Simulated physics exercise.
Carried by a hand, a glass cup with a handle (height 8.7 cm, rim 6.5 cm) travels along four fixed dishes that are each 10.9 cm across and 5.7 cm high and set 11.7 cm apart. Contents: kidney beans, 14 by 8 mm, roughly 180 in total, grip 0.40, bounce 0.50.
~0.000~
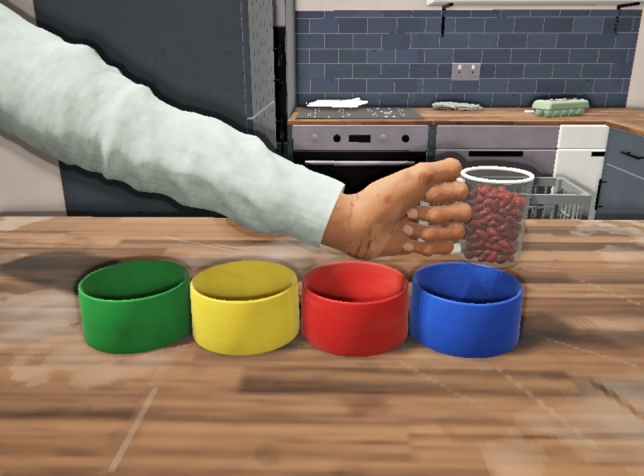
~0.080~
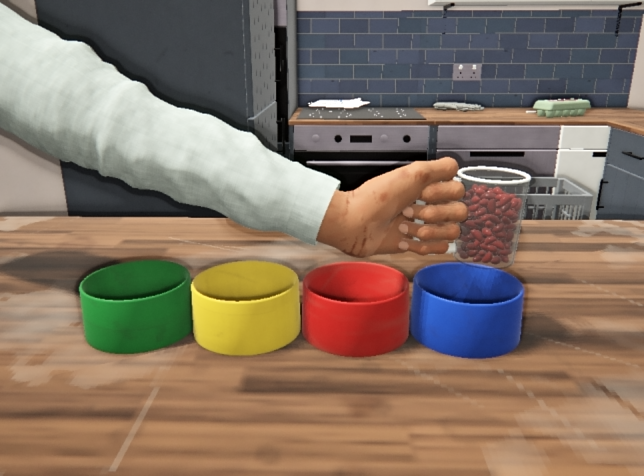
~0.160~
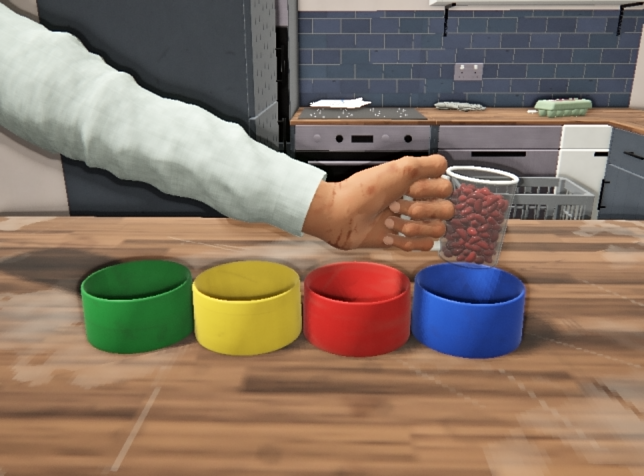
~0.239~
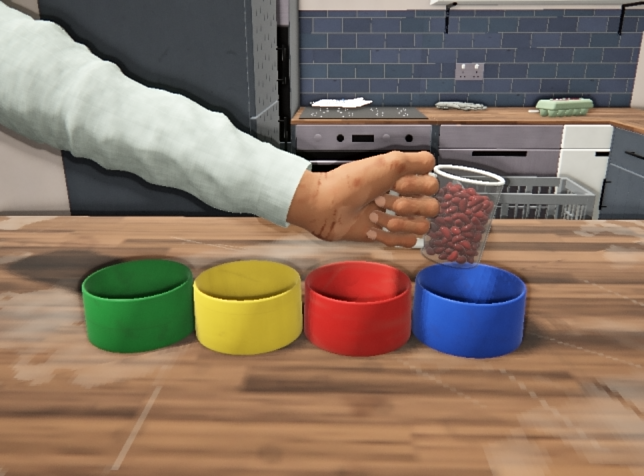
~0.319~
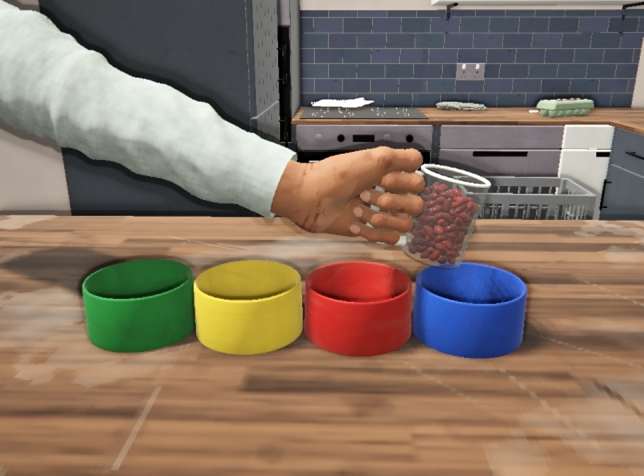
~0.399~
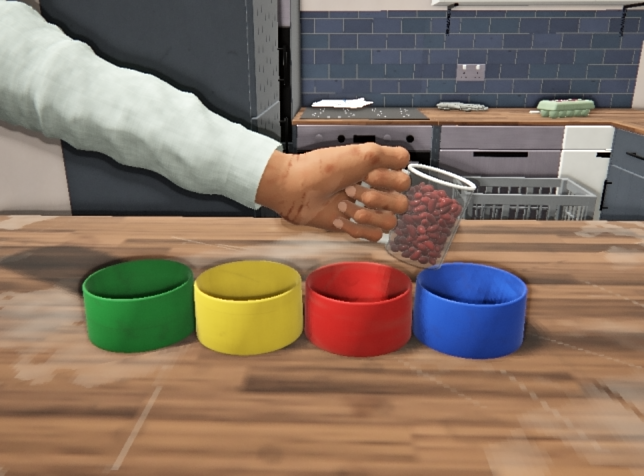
In a kitchen, a hand at the end of a pale sleeve holds a clear cup of red beans upright behind the blue dish, the rightmost of four in a row on a wooden counter. The hand moves left toward the red dish, gradually tilting the cup slightly to the right.
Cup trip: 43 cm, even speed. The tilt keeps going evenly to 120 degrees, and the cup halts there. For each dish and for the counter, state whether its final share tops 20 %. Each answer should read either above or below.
Red dish - below, blue dish - below, green dish - above, yellow dish - below, counter - below.
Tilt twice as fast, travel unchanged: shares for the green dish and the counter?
The green dish would get 0 and the counter 0.
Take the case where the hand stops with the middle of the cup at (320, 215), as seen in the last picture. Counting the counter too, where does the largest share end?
Red.
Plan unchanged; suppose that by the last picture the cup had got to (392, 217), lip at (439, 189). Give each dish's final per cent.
It'd finish with red at 0, blue at 0, green at 100 and yellow at 0.
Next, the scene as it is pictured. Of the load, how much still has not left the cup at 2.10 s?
Around 95 percent.
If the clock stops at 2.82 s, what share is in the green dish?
Close to 100 percent of the load.
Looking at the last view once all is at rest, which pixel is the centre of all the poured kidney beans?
In the last view, approximately (146, 312).
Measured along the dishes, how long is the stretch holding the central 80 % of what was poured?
6 cm, roughly.
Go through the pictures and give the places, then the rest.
The first picture shows cup at (493, 217), tilt 0 degrees, lip at (531, 175), moved 0.0 cm; middle of the pieces at (490, 223); blue dish at (466, 282); red dish at (355, 281); yellow dish at (244, 280); green dish at (135, 279).
The second picture shows cup at (488, 218), tilt 1 degrees, lip at (527, 176), moved 0.6 cm; middle of the pieces at (486, 223).
The third picture shows cup at (475, 218), tilt 5 degrees, lip at (515, 178), moved 2.1 cm; middle of the pieces at (472, 223).
The fourth picture shows cup at (459, 217), tilt 8 degrees, lip at (502, 180), moved 3.7 cm; middle of the pieces at (456, 222).
The fifth picture shows cup at (443, 217), tilt 12 degrees, lip at (488, 183), moved 5.4 cm; middle of the pieces at (440, 222).
The sixth picture shows cup at (427, 217), tilt 16 degrees, lip at (473, 186), moved 7.0 cm; middle of the pieces at (423, 222); blue dish at (470, 283); red dish at (359, 281); yellow dish at (248, 280); green dish at (139, 279). Its pace works out near 45 degrees a second; the hand travels 21 cm a second.
After 1.42 s, tilt 64 degrees; cup holds 100 %.
After 2.10 s, tilt 96 degrees; cup holds 95 %, green 5 %.
After 2.82 s, tilt 120 degrees; cup holds 0 %, green 100 %.
In the end, at 3.3 s, red 0 %, blue 0 %, green 100 %, yellow 0 %, counter 0 %.
